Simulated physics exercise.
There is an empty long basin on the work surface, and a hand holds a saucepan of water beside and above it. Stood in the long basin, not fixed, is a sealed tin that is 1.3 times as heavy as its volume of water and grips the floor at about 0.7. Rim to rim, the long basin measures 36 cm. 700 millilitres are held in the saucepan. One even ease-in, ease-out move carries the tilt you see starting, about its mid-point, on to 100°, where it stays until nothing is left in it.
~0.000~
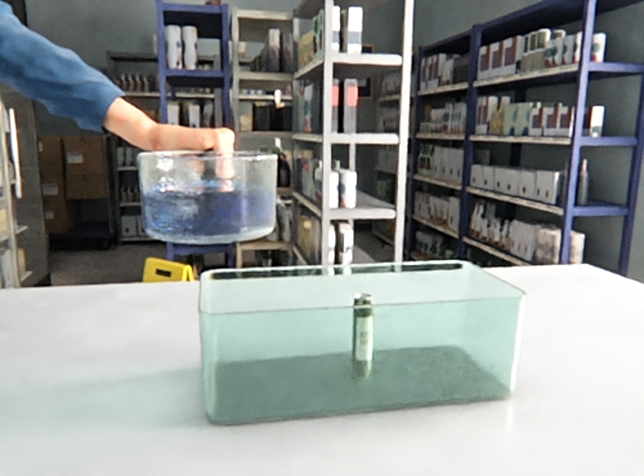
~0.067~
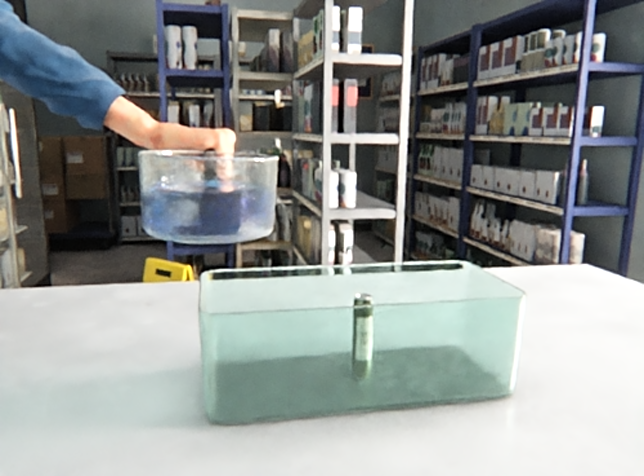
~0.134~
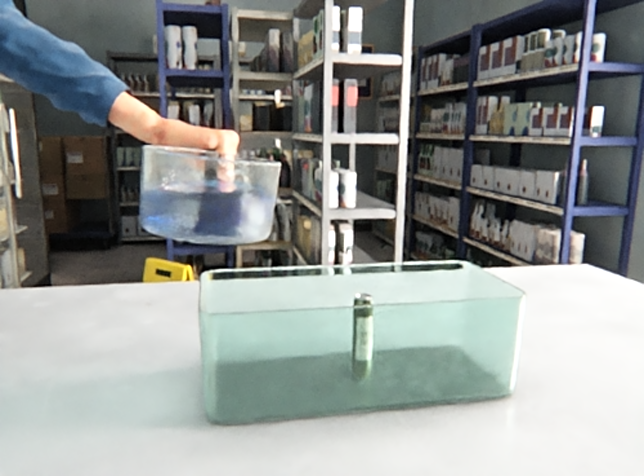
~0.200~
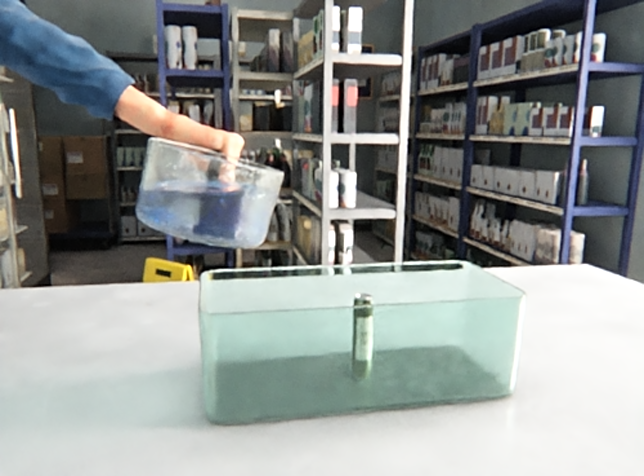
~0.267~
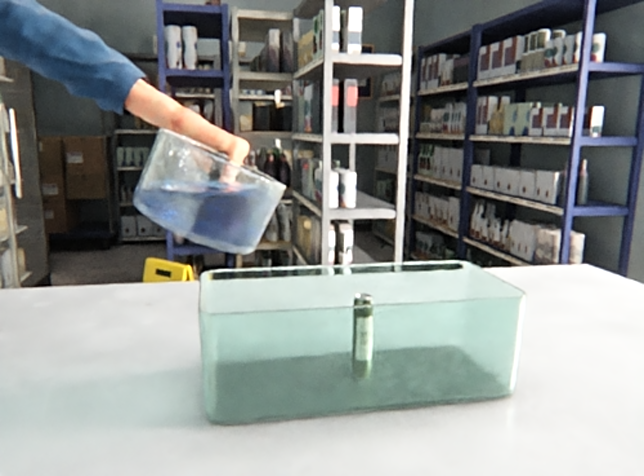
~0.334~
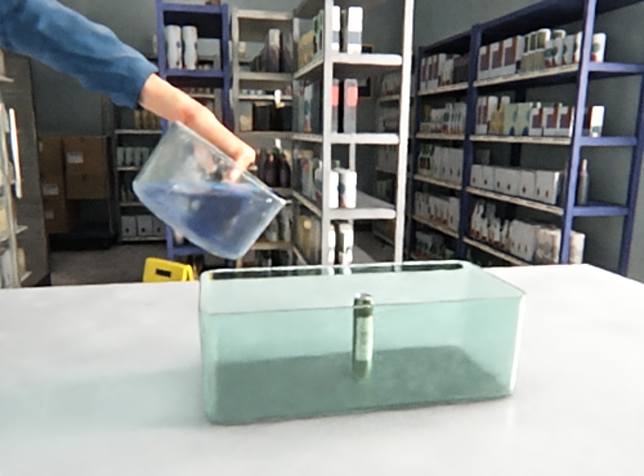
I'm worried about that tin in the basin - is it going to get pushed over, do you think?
No, it should stay put on its base.
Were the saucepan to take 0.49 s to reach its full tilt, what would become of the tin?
The tin stays on its base.
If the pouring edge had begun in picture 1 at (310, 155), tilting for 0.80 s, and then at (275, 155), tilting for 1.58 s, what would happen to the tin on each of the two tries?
Trial 1 - tin tips; trial 2 - tin stays standing.
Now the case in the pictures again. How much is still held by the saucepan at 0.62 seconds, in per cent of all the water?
Close to 40 in a hundred.
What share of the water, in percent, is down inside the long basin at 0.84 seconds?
That comes to about 82 percent.
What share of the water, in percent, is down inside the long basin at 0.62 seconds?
Near 30 in a hundred.
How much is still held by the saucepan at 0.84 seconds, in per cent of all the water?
Remaining share: Approx. 12 %.
Then, 0.62 s in, the tilt is 89° and 41 per cent is still to pour; the tin stands where it began.
Then, 0.84 s in, the tilt is 100° and 12 per cent is still to pour; the tin stands where it began.
Then, 1.06 s in, the tilt is 100° and 2 per cent is still to pour; the tin stands where it began.
Then, 1.30 s in, the tilt is 100° and 0 per cent is still to pour; the tin stands where it began.
Finally, the tin stands where it began.
